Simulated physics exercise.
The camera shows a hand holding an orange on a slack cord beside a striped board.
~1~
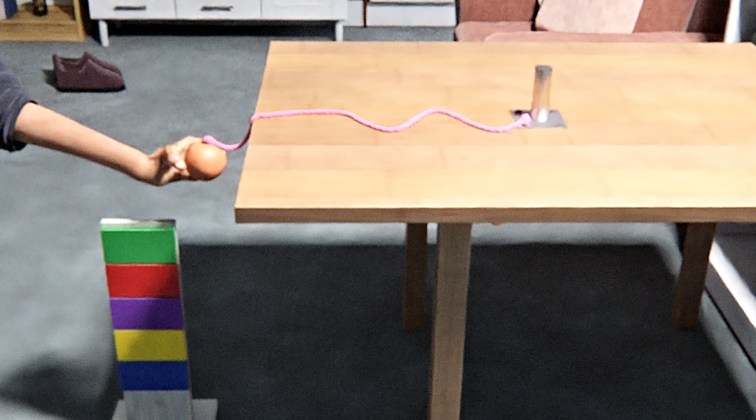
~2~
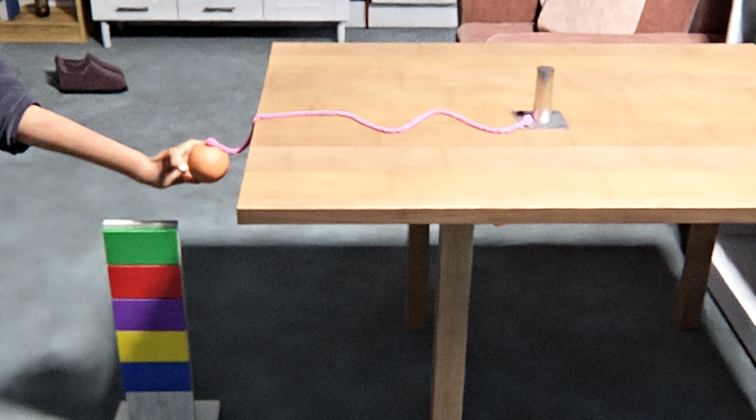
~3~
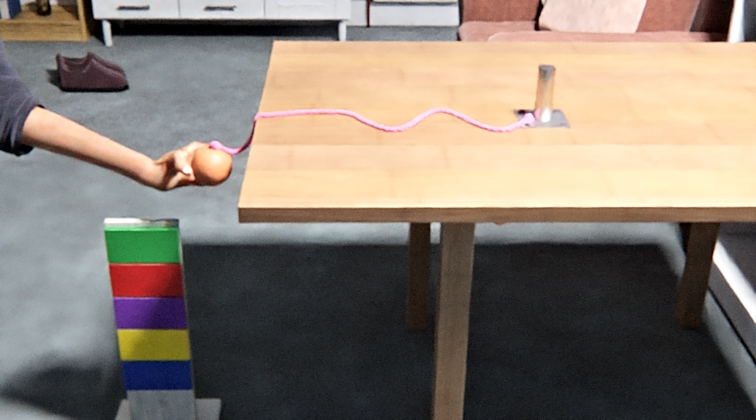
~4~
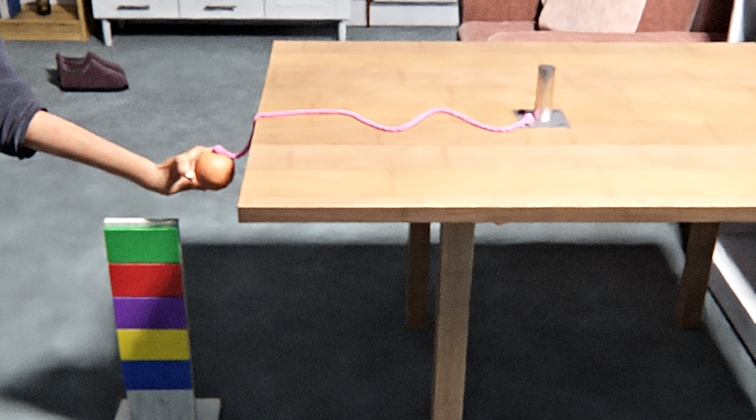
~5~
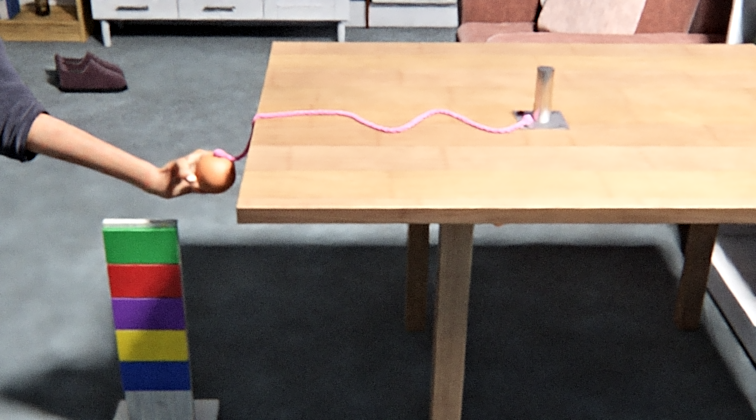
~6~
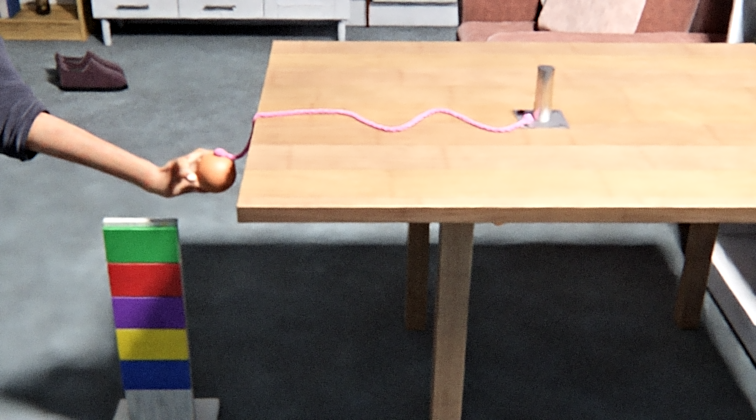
A hand holding an orange tied to a slack pink cord begins beside the left edge of a wooden table, above a board striped green, red, purple, yellow and blue. It shifts very slightly right and down, then stays nearly still, while the cord lies in loose waves to a metal post.
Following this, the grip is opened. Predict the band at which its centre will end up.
I predict the red band.
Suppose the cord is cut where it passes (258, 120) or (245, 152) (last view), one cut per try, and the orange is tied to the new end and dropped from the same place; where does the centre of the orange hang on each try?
Roughly at (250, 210) the first time and at (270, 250) the second.
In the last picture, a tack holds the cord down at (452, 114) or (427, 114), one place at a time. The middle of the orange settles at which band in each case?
Taking the two tries in turn, you'd get green and then green.
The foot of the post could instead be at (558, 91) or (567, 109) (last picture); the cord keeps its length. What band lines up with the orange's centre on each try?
Answer, in order: Green, green.
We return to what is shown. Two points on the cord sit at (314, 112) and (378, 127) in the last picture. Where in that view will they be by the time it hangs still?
In that view they reach (255, 144) and (313, 118).
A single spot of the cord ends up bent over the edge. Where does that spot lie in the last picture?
It is around (334, 112).
Early on, orange near (242, 258); level with green.
Midway, orange near (291, 268); level with red.
Near the end, orange near (267, 272); level with red.
Finally, orange near (255, 273); level with red. At red.
